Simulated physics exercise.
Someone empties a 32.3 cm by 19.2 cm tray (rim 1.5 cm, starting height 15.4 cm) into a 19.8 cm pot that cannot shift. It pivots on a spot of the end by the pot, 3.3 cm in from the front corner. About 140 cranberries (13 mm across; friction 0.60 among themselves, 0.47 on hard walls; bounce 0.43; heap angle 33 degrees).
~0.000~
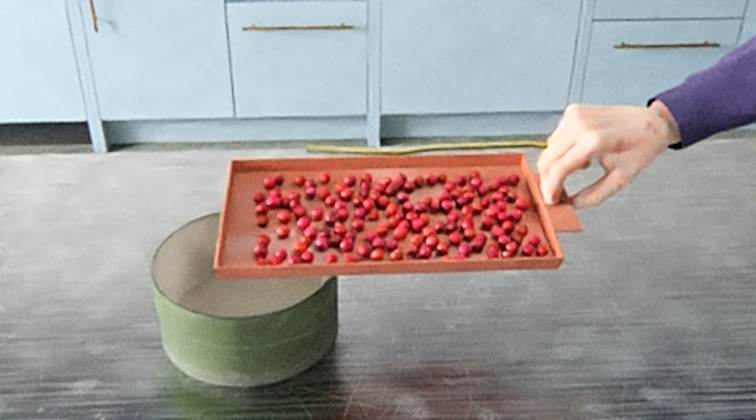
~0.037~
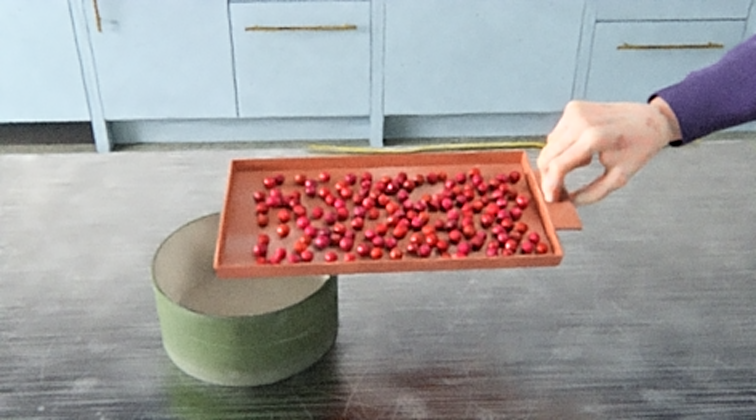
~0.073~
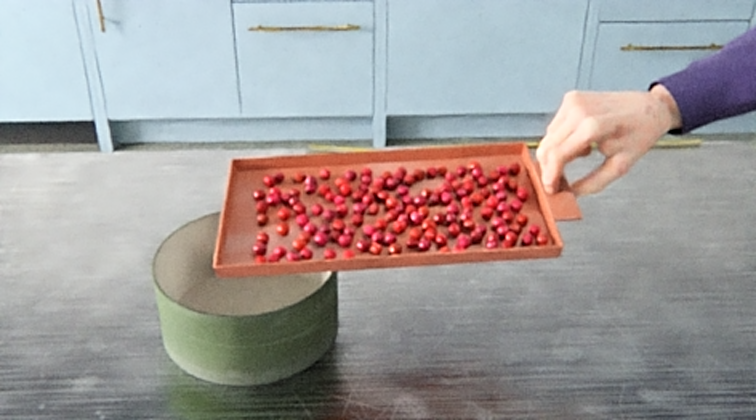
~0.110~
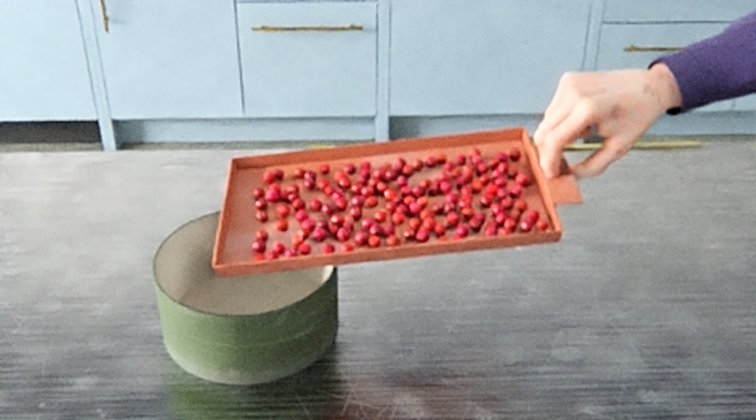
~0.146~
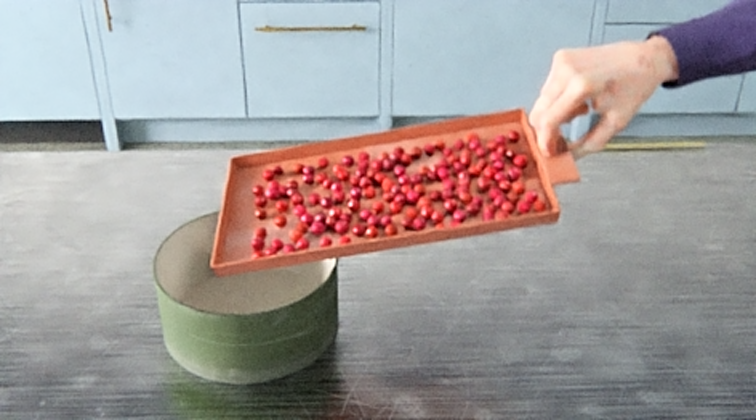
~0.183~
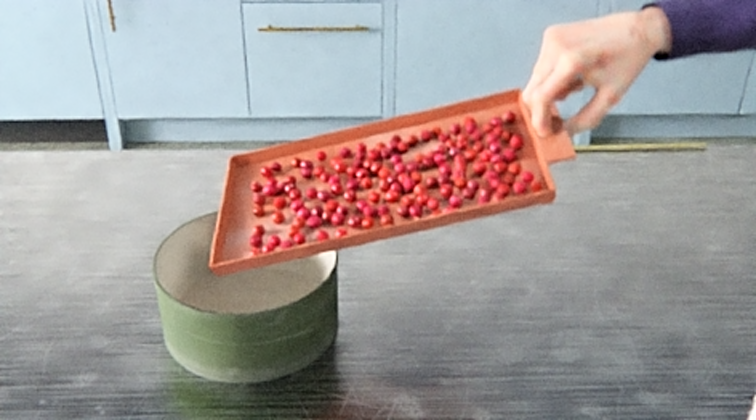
A reddish-brown tray scattered with small red berries tilts gradually as a hand in a purple sleeve raises its right end, while its left end stays low over a round green pot on a dark tabletop.
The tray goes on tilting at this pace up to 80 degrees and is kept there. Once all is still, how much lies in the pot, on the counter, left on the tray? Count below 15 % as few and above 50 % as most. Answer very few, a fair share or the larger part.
Pot a fair share, counter a fair share, tray a fair share.
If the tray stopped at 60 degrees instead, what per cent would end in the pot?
In that case some 20 per cent.
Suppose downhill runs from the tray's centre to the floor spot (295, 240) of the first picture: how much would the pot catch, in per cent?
Some 15 per cent.
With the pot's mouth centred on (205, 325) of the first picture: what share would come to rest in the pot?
About 40 per cent.
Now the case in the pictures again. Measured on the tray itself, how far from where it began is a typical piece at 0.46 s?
About 5 cm.
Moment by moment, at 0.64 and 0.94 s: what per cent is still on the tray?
In turn: 100, 40.
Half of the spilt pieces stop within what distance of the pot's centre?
Some 20 cm.
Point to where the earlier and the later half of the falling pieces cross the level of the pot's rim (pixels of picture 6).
First near (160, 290), later near (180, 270).
After 0.46 s, tilt 48 degrees; the tray holds 100 %, the pot 0 %.
Then, at 0.64 s, tilt 69 degrees; the tray holds 100 %, the pot 0 %.
After 0.94 s, tilt 80 degrees; the tray holds 40 %, the pot 30 %.
In the end, at 1.7 s, pot 35 %, counter 30 %, tray 35 %.
